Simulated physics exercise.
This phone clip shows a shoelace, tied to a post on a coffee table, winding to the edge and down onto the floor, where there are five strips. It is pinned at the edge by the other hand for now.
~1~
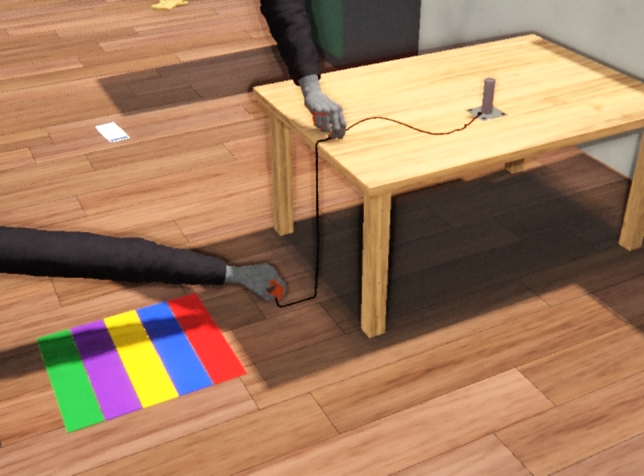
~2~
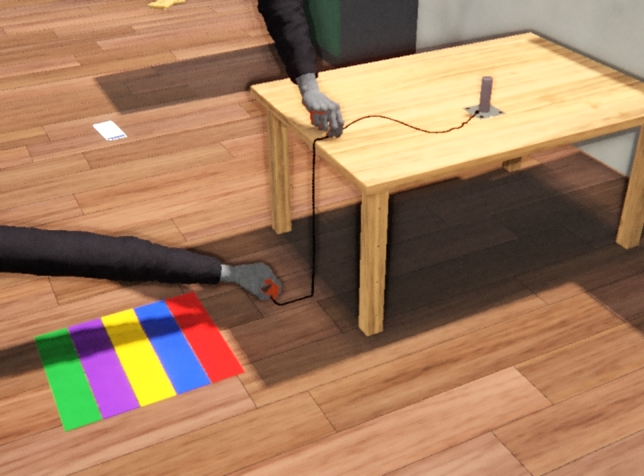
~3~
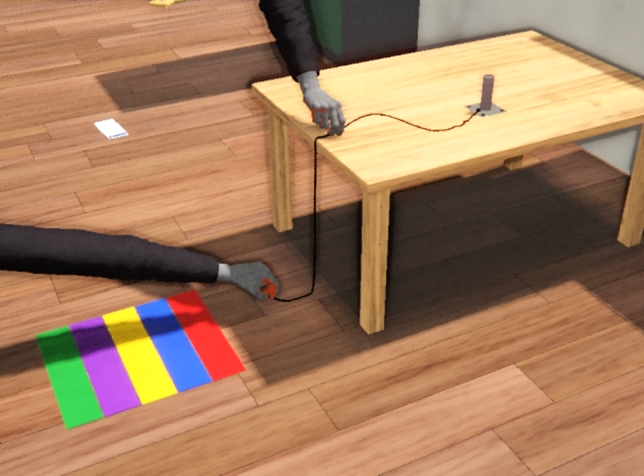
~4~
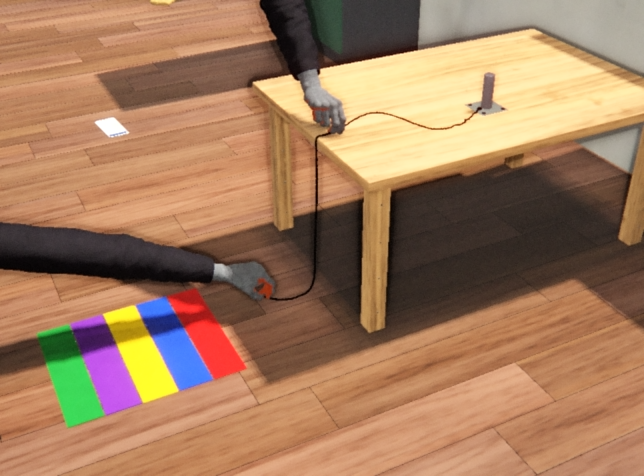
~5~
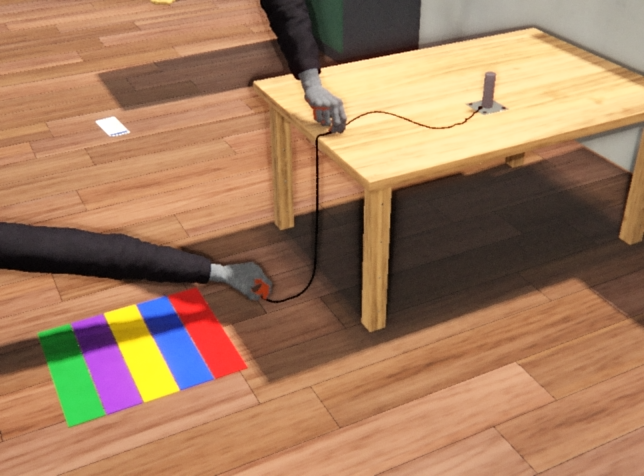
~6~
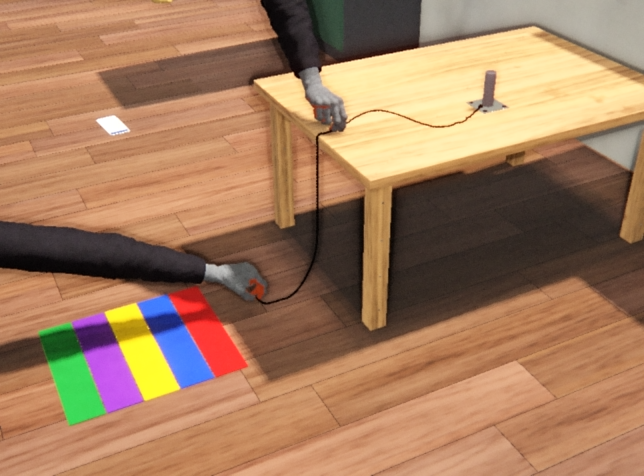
On a wooden floor by a coffee table, one hand pinning a shoelace at the edge, another drawing its end slightly left.
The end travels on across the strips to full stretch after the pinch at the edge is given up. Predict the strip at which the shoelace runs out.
I would say the purple strip.
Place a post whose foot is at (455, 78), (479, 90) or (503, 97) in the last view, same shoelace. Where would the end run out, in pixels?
In order, near (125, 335), (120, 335) and (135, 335).
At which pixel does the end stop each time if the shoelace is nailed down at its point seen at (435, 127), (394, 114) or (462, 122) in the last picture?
That would be (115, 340) for the first, (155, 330) for the second and (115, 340) for the third.
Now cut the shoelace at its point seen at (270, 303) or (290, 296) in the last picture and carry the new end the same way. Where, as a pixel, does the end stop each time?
Roughly (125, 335), (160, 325).
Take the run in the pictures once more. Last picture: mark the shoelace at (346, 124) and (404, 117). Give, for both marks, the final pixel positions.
One ends up around (308, 150), the other around (378, 125).
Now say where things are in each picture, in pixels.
The first frame shows end (276, 298); red (221, 362); blue (188, 373); yellow (153, 385); purple (117, 396); green (80, 408).
The second frame shows end (272, 297); shoelace through (462, 124) (407, 125) (350, 125) (314, 162) (314, 226) (313, 284).
The third frame shows end (269, 296).
The fourth frame shows end (265, 296); shoelace through (465, 120) (409, 122) (352, 121) (317, 159) (316, 222) (313, 281).
The fifth frame shows end (262, 297).
The sixth frame shows end (257, 297); shoelace through (466, 118) (410, 119) (353, 119) (317, 157) (317, 220) (304, 280).
Soon after, end near (162, 325); over blue.
After that, end near (124, 337); over yellow.
At the stop, end near (101, 344); over purple. The purple one.
